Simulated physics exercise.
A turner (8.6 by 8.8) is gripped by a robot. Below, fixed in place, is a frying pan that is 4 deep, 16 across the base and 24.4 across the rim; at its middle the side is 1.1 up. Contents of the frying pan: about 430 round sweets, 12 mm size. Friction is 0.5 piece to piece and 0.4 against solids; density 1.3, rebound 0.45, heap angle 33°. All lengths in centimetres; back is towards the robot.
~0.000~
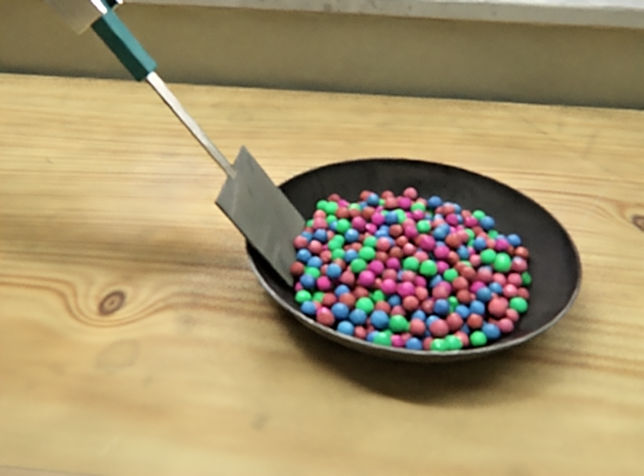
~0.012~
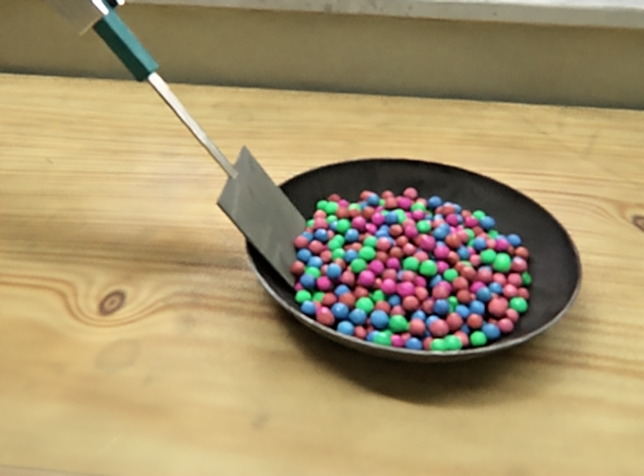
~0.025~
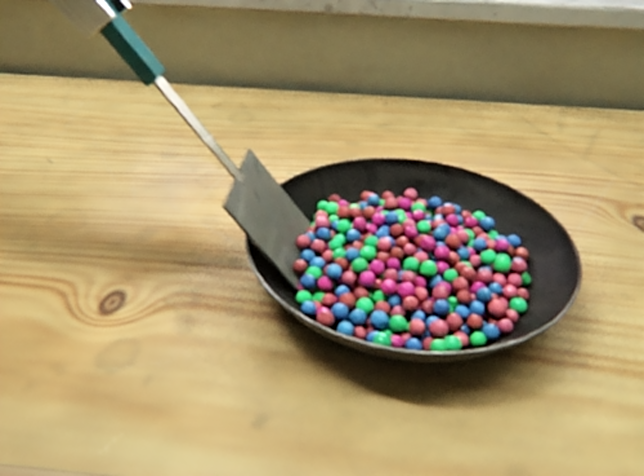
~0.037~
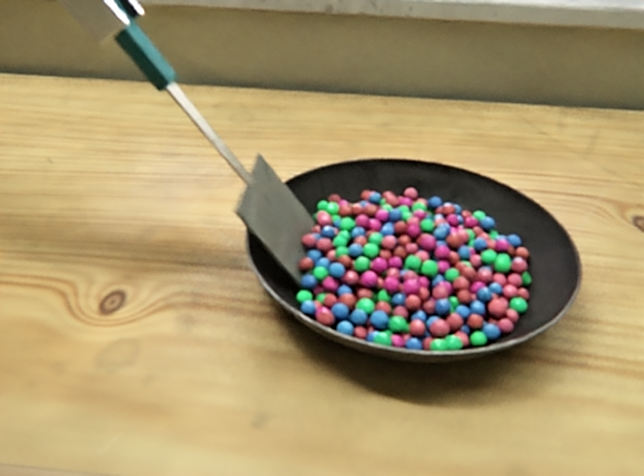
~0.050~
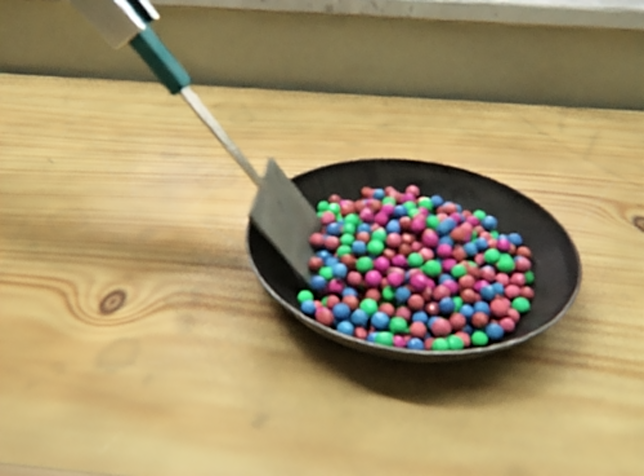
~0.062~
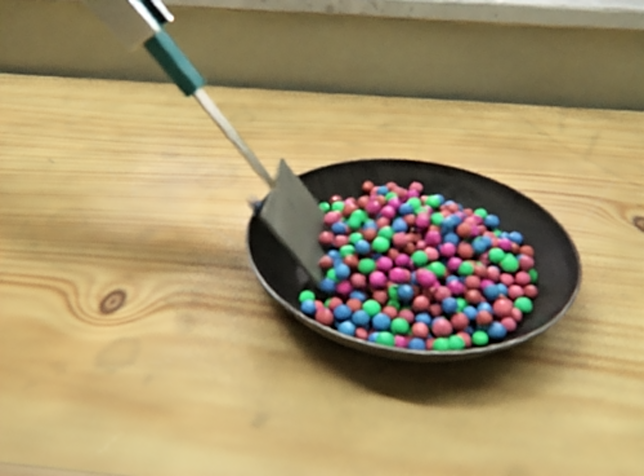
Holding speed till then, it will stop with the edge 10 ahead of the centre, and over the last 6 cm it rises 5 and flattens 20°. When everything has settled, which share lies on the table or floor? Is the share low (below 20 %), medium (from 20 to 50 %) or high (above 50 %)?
The share is medium, from 20 to 50 %.
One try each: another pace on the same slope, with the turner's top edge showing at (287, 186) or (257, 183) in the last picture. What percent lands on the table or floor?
Roughly 40 per cent, then roughly 25 per cent.
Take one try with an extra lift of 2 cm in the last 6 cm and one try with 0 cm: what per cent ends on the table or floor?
It works out to some 45 per cent for the first setting and some 45 per cent for the second.
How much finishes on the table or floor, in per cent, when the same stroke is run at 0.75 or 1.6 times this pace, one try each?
Close to 30 and 40 percent respectively.
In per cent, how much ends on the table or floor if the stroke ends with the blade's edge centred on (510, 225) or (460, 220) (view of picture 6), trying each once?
Try 1: Approx. 15 %; try 2: Approx. 5 %.
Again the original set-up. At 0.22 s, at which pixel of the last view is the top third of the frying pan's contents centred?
Centre: Roughly (509, 232) in the last picture.
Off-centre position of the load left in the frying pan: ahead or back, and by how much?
Offset: About 3.5 cm, ahead.
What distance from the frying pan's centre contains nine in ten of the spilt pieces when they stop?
It comes out at close to 50 centimetres.
After 0.14 s, sloping 54°, highest piece 16 above the table; 426 in the frying pan, 1 on the blade or in flight.
After 0.22 s, sloping 48°, highest piece 21 above the table; 425 in the frying pan, 2 on the blade or in flight.
After 0.45 s, sloping 34°, highest piece 11 above the table; 287 in the frying pan, 74 on the table or floor, 66 on the blade or in flight.
After 1.50 s, sloping 34°, highest piece 4 above the table; 287 in the frying pan, 140 on the table or floor.
In the end, 287 in the frying pan, 140 on the table or floor. That is 33 % on the table or floor.
